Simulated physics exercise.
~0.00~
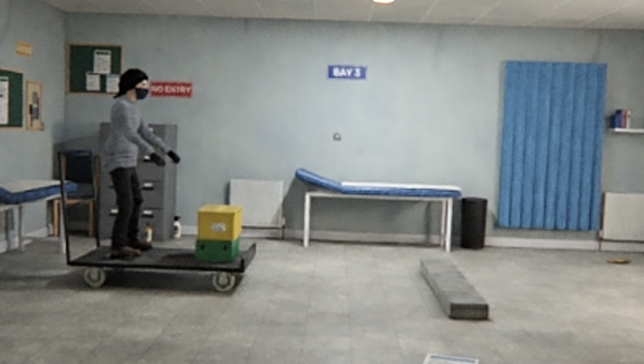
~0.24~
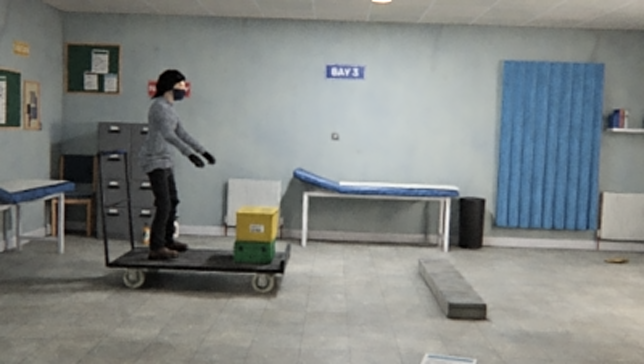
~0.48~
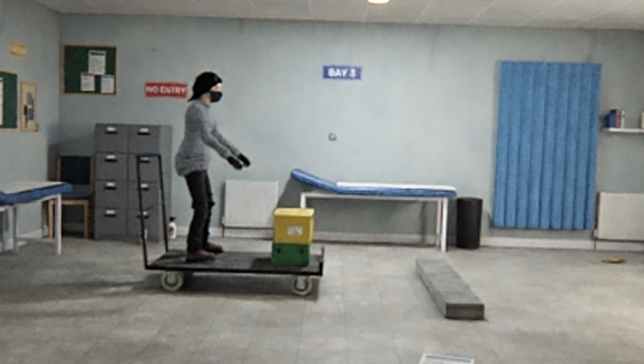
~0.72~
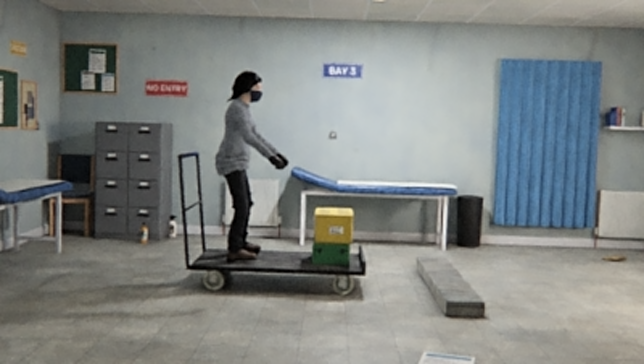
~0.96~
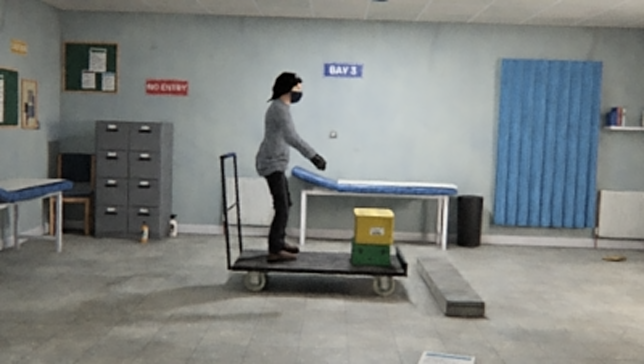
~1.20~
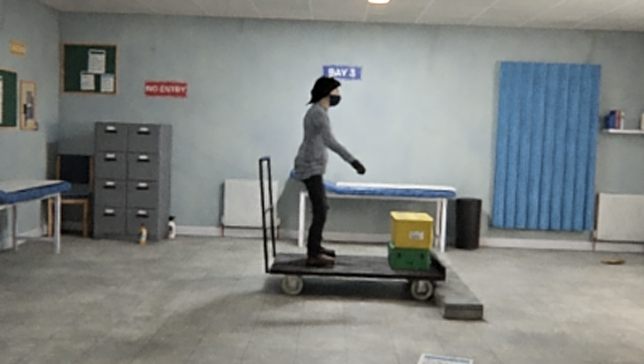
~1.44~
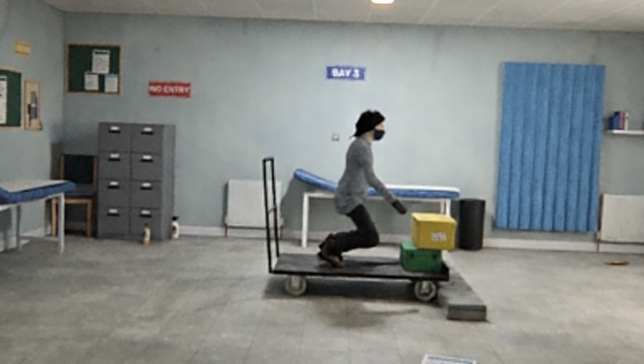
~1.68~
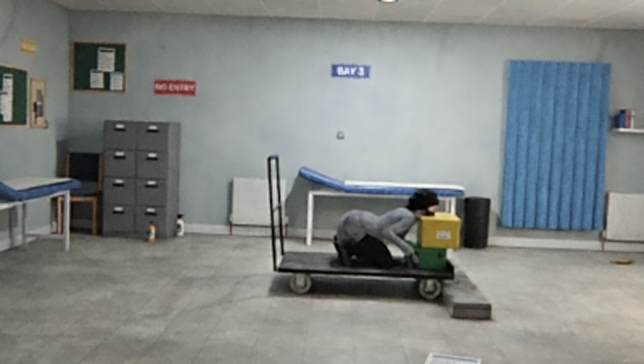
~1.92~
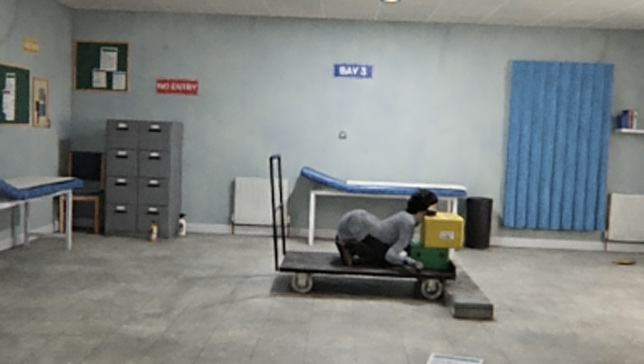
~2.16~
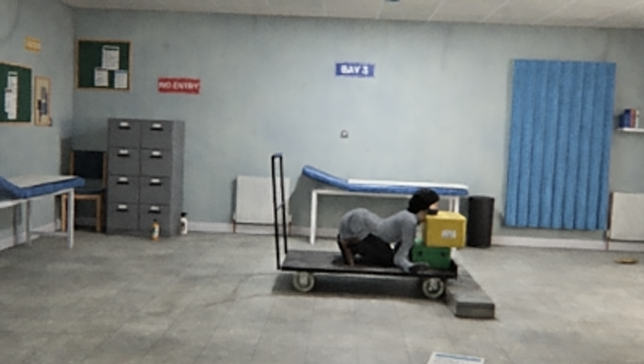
Clinic room with masked figure riding a flatbed trolley rightward, stopping at a floor beam and folding down behind two stacked boxes.
